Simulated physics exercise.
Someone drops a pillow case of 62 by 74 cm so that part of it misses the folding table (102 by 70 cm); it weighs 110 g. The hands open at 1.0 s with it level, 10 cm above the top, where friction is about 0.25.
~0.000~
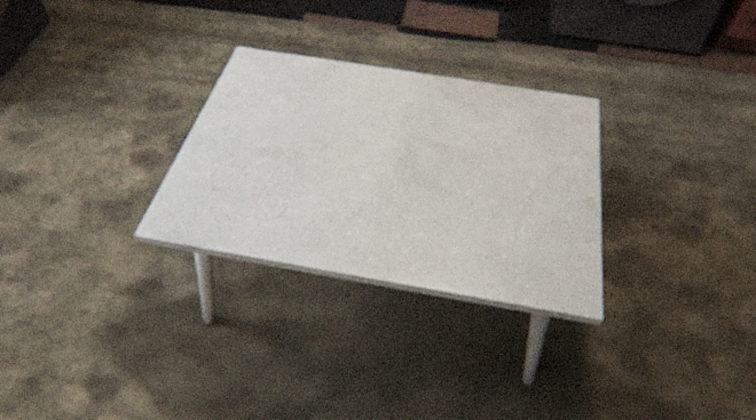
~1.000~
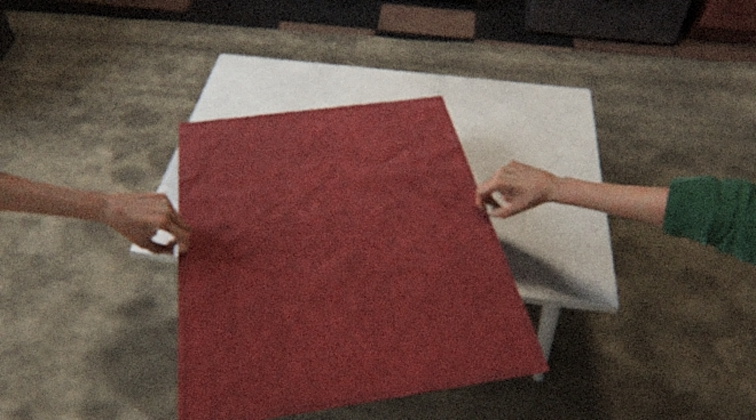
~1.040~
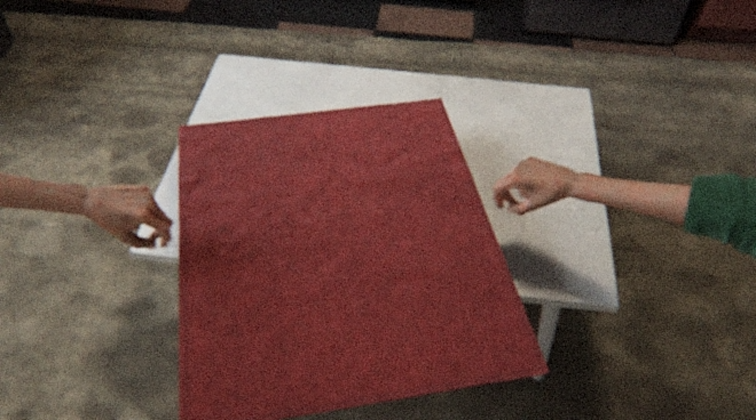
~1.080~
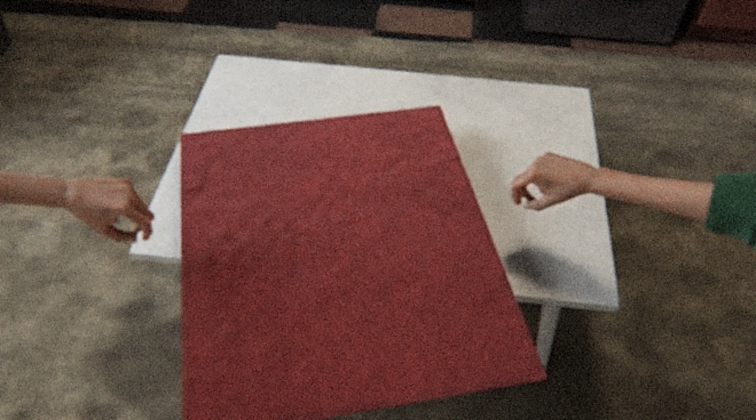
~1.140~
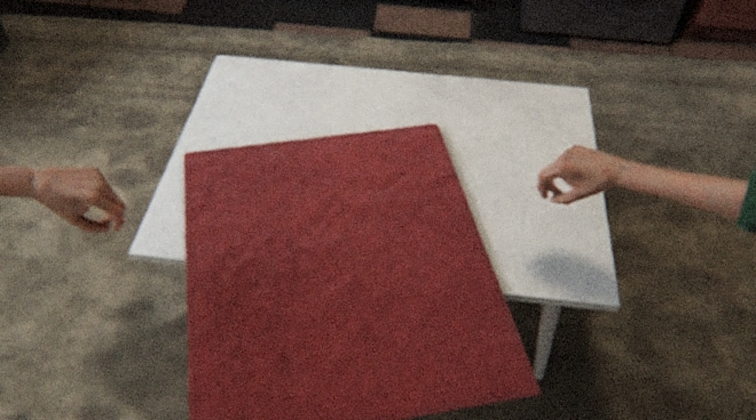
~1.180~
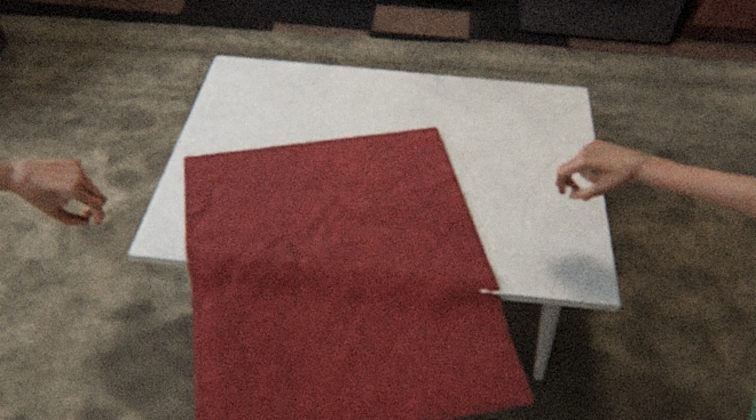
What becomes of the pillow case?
Outcome: The pillow case falls off.
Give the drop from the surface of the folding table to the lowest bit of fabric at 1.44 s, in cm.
About 44 cm.
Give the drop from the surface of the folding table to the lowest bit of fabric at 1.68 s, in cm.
Some 44 cm.
After 1.4 s, 40 % of the pillow case is still over the top.
After 1.7 s, 20 % of the pillow case is still over the top.
After 1.9 s, 0 % of the pillow case is still over the top.
After 2.2 s, 0 % of the pillow case is still over the top.
After 4.4 s, 0 % of the pillow case is still over the top.
